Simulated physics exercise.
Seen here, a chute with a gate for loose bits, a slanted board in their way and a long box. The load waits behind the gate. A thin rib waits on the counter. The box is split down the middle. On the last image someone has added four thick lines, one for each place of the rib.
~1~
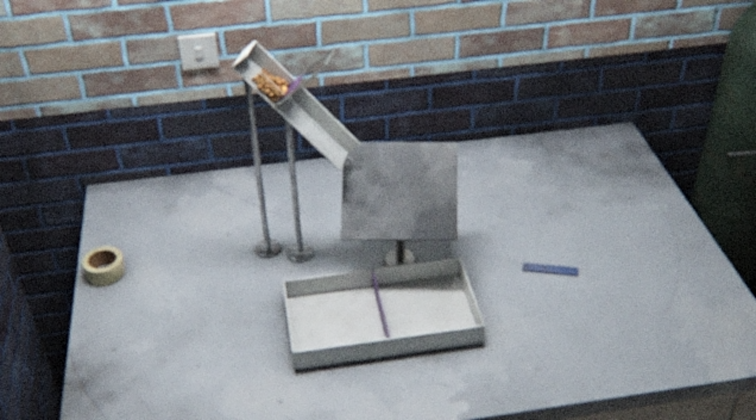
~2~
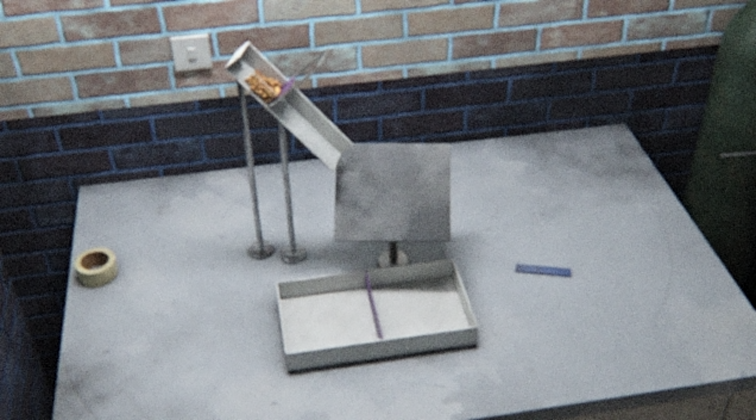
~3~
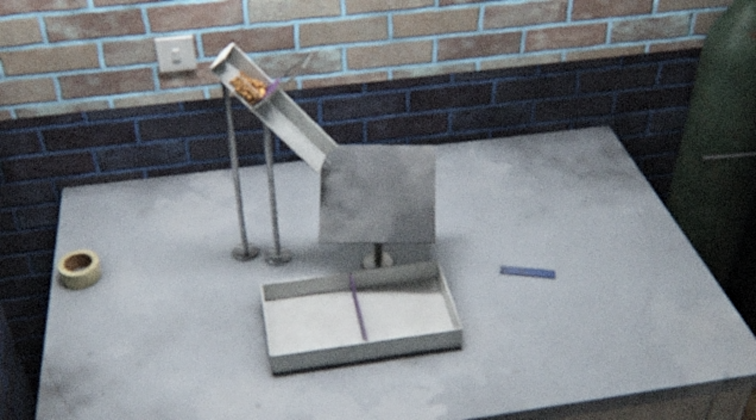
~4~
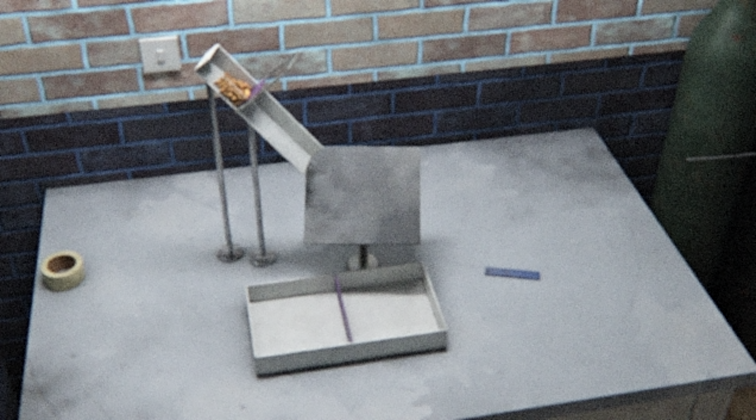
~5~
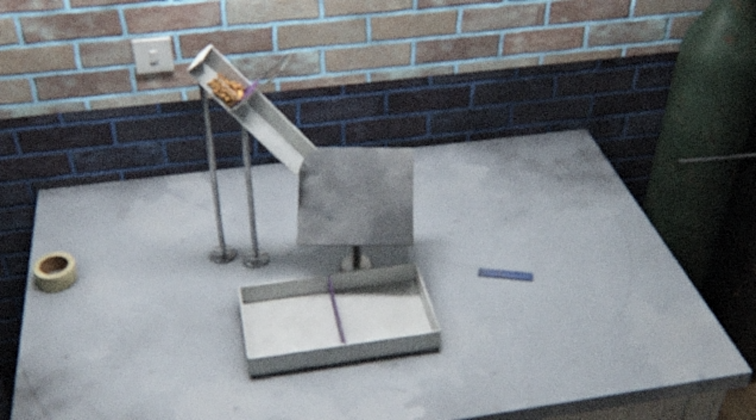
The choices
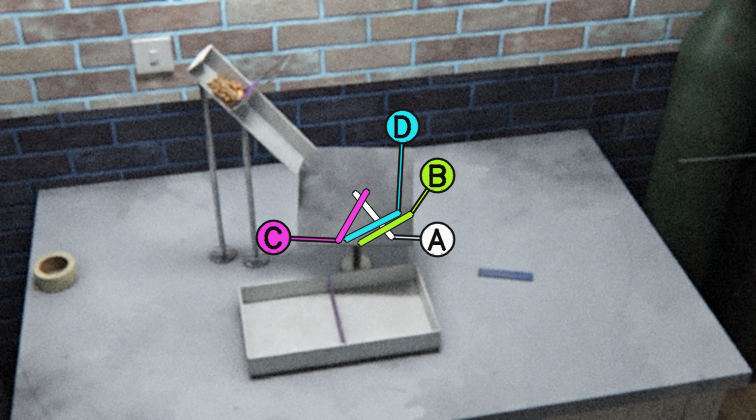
On a grey tabletop against a brick wall, a sloping chute holds a small heap of golden-brown bits behind a closed gate, above a slanted board and a divided box. The view drifts slightly so everything shifts left together, while the bits, board and box stay still.
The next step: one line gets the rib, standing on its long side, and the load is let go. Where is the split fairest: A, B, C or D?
Choose D.
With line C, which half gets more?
More lands on the left.
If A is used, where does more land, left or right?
Right.
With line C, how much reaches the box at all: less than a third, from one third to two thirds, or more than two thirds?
More than two thirds.
On the marked copy, line A from (355, 193) to (391, 236); line B from (410, 214) to (360, 242); line C from (366, 191) to (338, 240); line D from (398, 213) to (346, 238).
With A, of what is caught, a small share in the left half, all but a few in the right.
With B, of what is caught, a small share in the left half, the bulk in the right.
With C, of what is caught, all but a few in the left half, only a few in the right.
With D, of what is caught, close to a third in the left half, close to two thirds in the right.
